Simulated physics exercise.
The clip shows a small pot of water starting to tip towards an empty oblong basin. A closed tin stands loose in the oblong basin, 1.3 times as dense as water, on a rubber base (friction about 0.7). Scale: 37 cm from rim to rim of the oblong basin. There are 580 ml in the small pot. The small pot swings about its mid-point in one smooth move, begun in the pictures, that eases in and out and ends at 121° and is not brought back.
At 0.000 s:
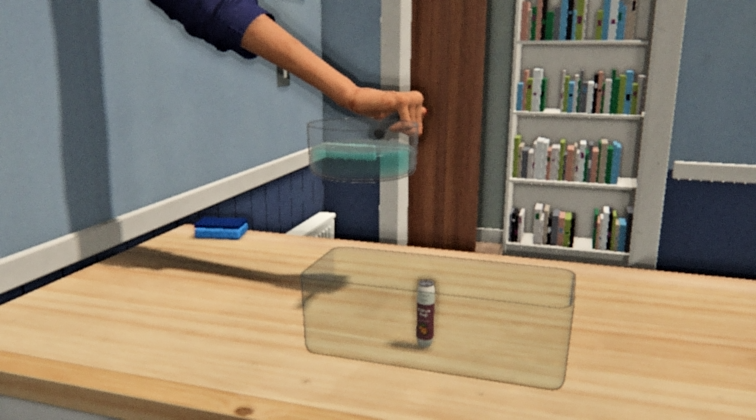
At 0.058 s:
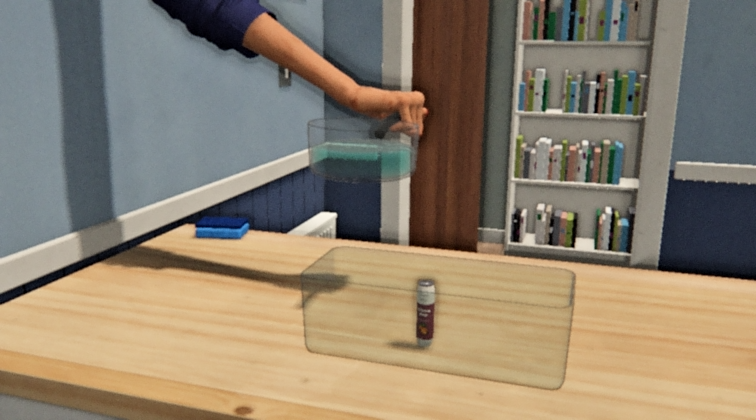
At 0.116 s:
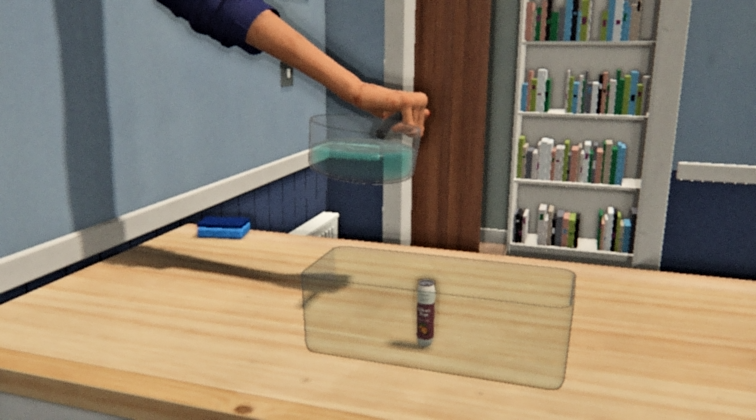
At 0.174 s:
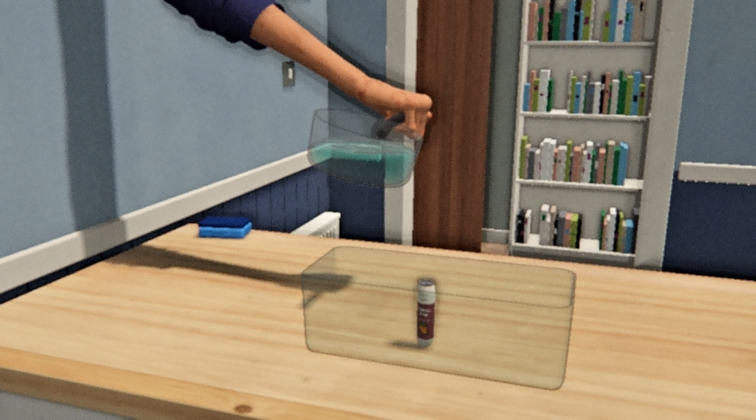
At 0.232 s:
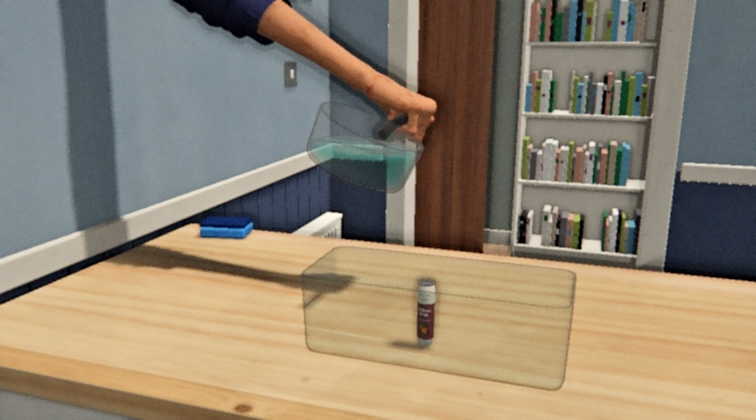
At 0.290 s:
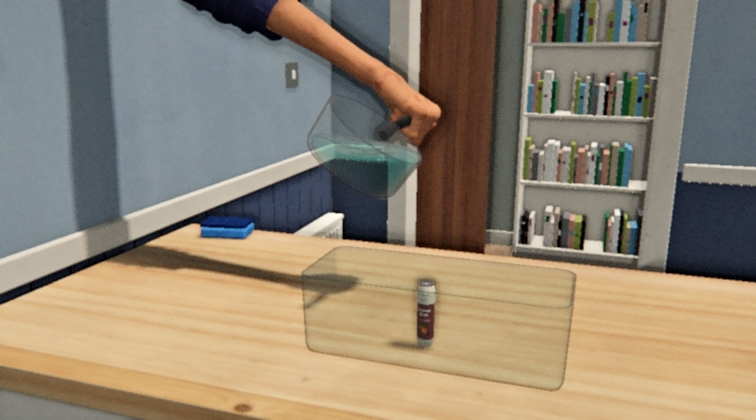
A hand tilts a clear pot of teal water rightward above an oblong basin holding a tin.
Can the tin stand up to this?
It stays up.
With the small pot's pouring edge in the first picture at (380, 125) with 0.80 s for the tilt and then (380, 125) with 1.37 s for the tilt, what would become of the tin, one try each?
First it goes over; then it remains upright.
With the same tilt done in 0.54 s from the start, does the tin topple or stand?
The tin goes over.
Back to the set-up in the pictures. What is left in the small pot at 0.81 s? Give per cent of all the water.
Near 1 in a hundred.
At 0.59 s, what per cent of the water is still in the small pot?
Near 18 in a hundred.
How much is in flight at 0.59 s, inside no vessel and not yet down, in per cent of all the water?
Some 44 per cent.
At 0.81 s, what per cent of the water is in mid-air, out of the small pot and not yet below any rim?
Near 7 in a hundred.
By 0.59 s the tilt is 102° and 19 per cent is still to pour; the tin stands where it began.
By 0.81 s the tilt is 121° and 1 per cent is still to pour; the tin leans 5°.
By 1.05 s the tilt is 121° and 0 per cent is still to pour; the tin stands where it began.
By 1.30 s the tilt is 121° and 0 per cent is still to pour; the tin stands where it began.
At rest the tin stands where it began.
